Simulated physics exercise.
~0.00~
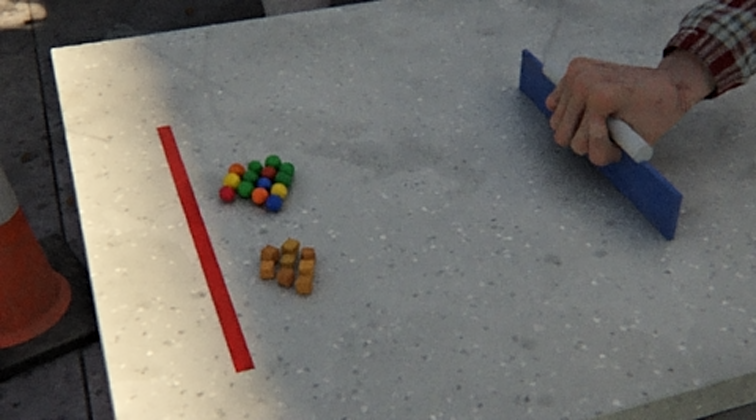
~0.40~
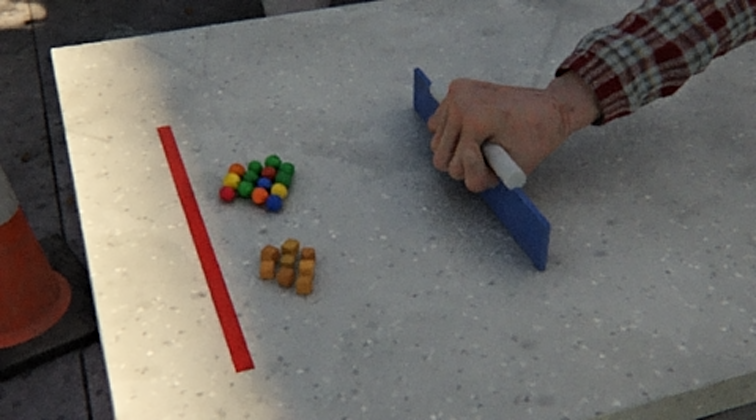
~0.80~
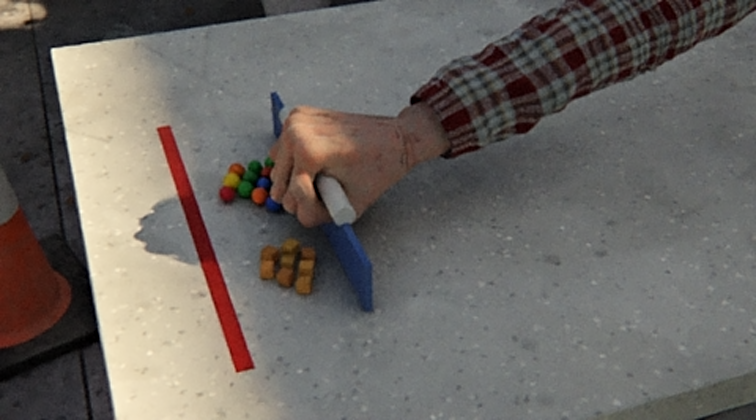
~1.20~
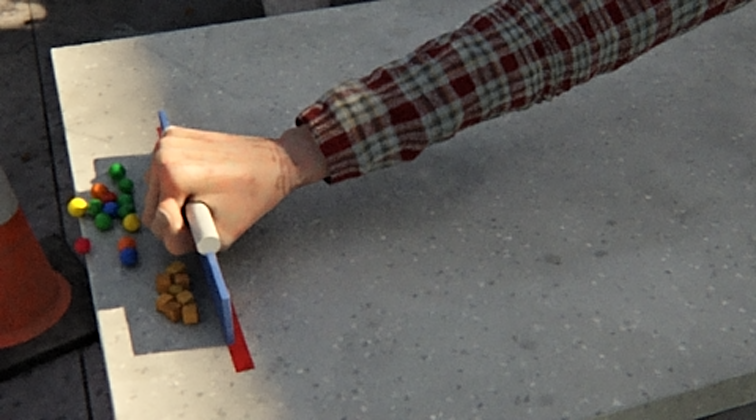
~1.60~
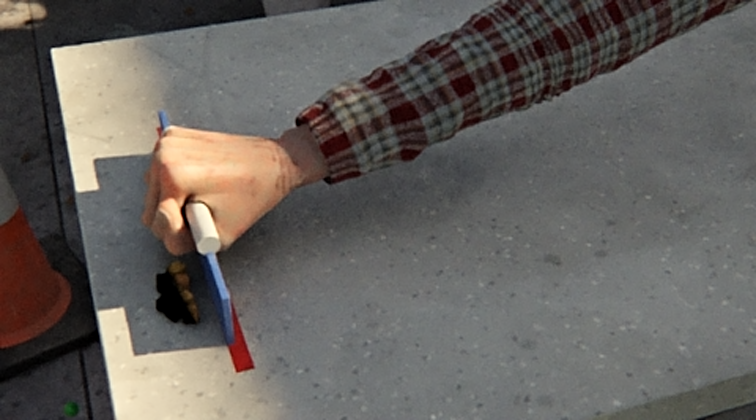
A blue scraper held by a hand in a plaid sleeve sweeps left across a speckled table, pushing colourful balls and small brown cubes past a strip of red tape; it stops at the tape, the balls drop over the edge, and the cubes stay on the table.
